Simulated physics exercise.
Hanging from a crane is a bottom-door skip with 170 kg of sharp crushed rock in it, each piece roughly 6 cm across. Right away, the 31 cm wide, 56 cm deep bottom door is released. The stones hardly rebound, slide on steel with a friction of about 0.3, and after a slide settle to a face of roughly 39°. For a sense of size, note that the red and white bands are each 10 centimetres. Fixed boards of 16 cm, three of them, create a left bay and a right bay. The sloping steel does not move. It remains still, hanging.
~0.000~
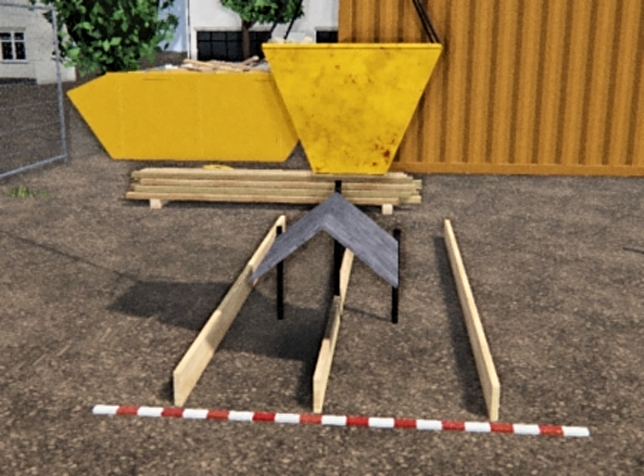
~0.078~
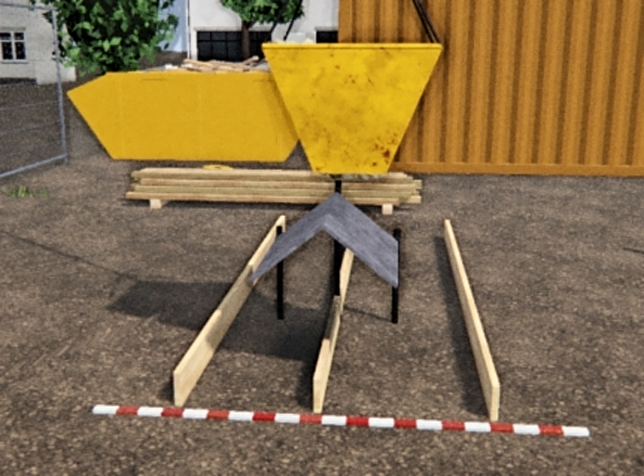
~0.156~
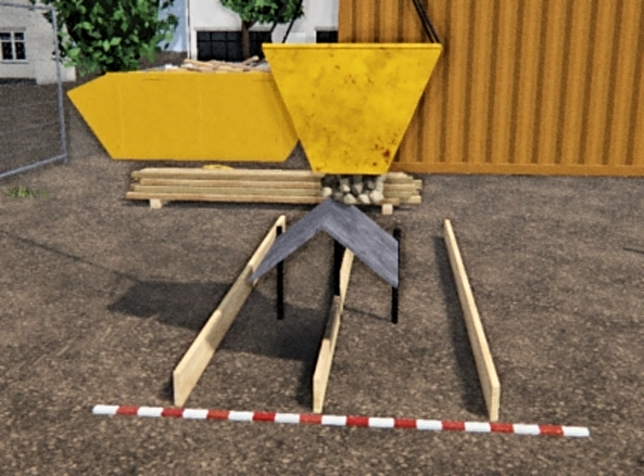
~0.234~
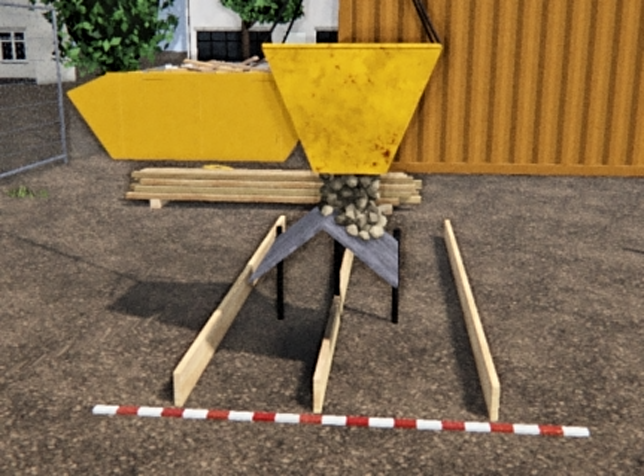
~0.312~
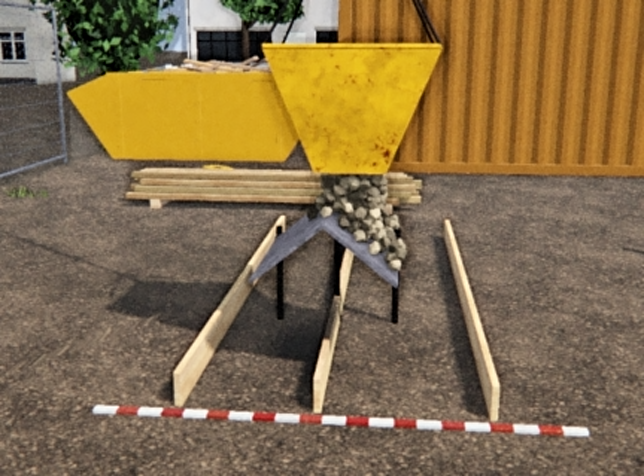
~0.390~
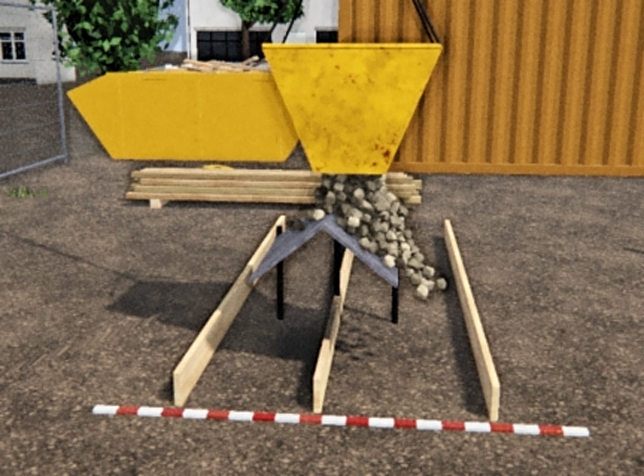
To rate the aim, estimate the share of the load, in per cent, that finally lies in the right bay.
Roughly 79 per cent finally lies in the right bay.
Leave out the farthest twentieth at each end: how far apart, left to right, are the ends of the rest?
Around 190 centimetres.
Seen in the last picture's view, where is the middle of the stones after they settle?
I'd say close to pixel (444, 351).
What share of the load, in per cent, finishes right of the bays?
About 10 percent.
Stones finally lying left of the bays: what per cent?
Share: About 10 %.
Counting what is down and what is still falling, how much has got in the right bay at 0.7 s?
Share: Around 45 %.
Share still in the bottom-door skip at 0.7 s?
Roughly 10 per cent is still inside.
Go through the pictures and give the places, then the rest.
In the first frame, the outlet is at (350, 162); nothing has dropped yet.
In the second frame, the outlet is at (350, 162); 5 % is out.
In the third frame, outlet at (350, 162), the stream shows down to (363, 192); 89 % still inside.
In the fourth frame, outlet at (350, 162), the stream shows down to (370, 228); 80 % still inside.
In the fifth frame, outlet at (350, 162), the stream shows down to (397, 253); 70 % still inside.
In the sixth frame, outlet at (350, 162), the stream shows down to (425, 280); 58 % still inside.
After 0.7 s, 12 % in the bottom-door skip, 41 % on the steel, 2 % falling or lying in the left bay, 44 % falling or lying in the right bay; the stones farthest right are at (484, 337).
After 1.1 s, 0 % in the bottom-door skip, 8 % on the steel, 6 % falling or lying left of the bays, 3 % falling or lying in the left bay, 78 % falling or lying in the right bay, 6 % falling or lying right of the bays; the stones farthest right are at (562, 374).
After 1.7 s, 0 % in the bottom-door skip, 9 % falling or lying left of the bays, 79 % falling or lying in the right bay, 12 % falling or lying right of the bays; the stones farthest right are at (593, 367).
After 2.6 s, 0 % in the bottom-door skip, 9 % falling or lying left of the bays, 79 % falling or lying in the right bay, 12 % falling or lying right of the bays; the stones farthest right are at (593, 367).
After 4.5 s, 0 % in the bottom-door skip, 9 % left of the bays, 79 % in the right bay, 12 % right of the bays; the stones farthest right are at (593, 367).
